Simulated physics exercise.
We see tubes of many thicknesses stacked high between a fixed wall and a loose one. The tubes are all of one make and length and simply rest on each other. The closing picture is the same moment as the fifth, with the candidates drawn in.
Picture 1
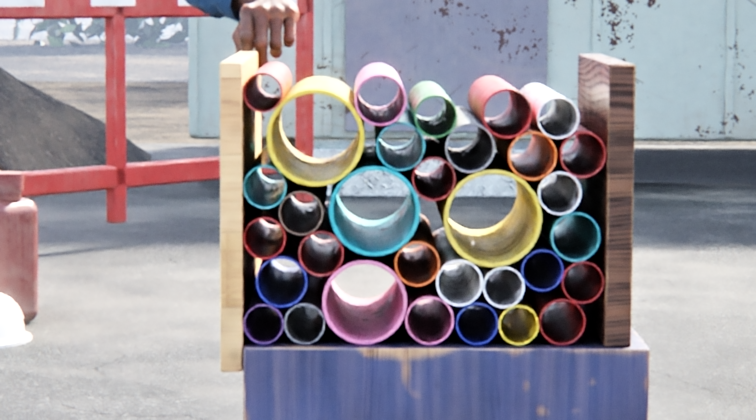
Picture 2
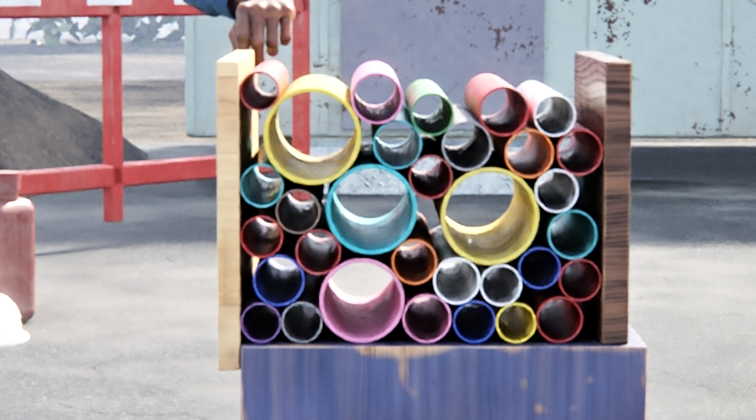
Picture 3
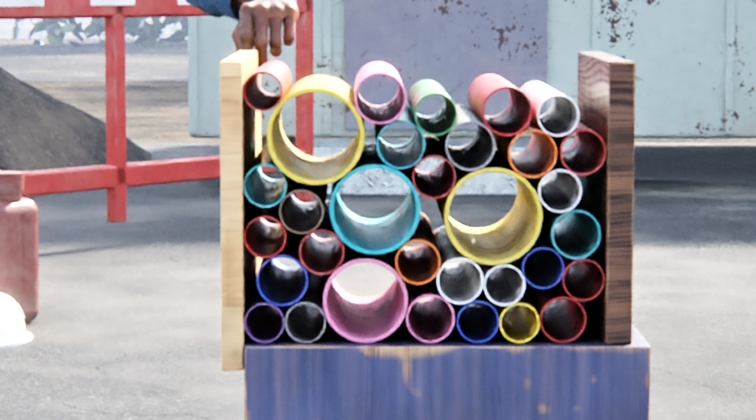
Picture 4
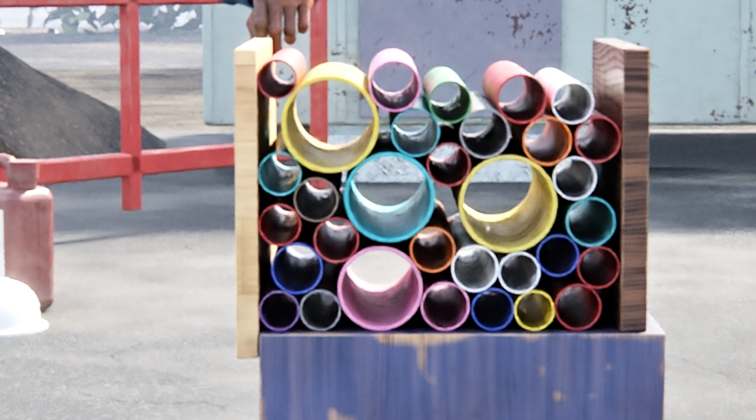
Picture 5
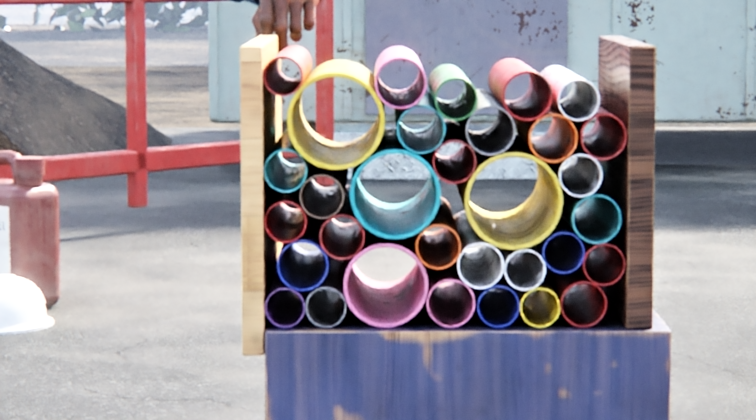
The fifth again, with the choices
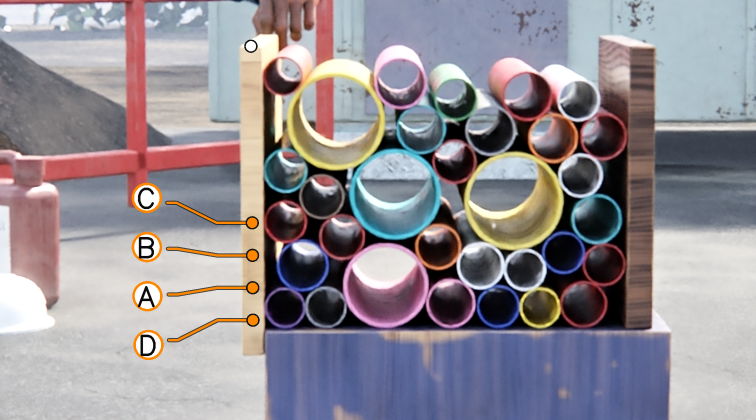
The camera, facing a paved yard straight on, wavers slightly, then drifts a little left and down, so the whole view slides right and up. Tubes with red, yellow, teal, pink and white rims lie stacked between a pale left board and a dark brown right one on a worn purple-blue block, before a red railing and dark mound. A hand stays at the left board's top, and the tubes keep their arrangement.
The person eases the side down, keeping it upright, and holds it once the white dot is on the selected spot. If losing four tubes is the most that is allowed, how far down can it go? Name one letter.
The last mark within the limit is C.
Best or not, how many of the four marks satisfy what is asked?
One of the four.
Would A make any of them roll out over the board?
At A: Yes.
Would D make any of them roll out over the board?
Yes, at D.
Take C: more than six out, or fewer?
It loses fewer than six.
On the marked copy, A at (252, 288); B at (252, 256); C at (252, 223); D at (253, 320); the white dot at (251, 46).
With C. Early on, top of the board (263, 126).
Further on, top of the board (264, 218).
At the end, top of the board (264, 222), two out over the board.
As for the rest, A more than four out over the board; B more than four out over the board; D more than four out over the board.
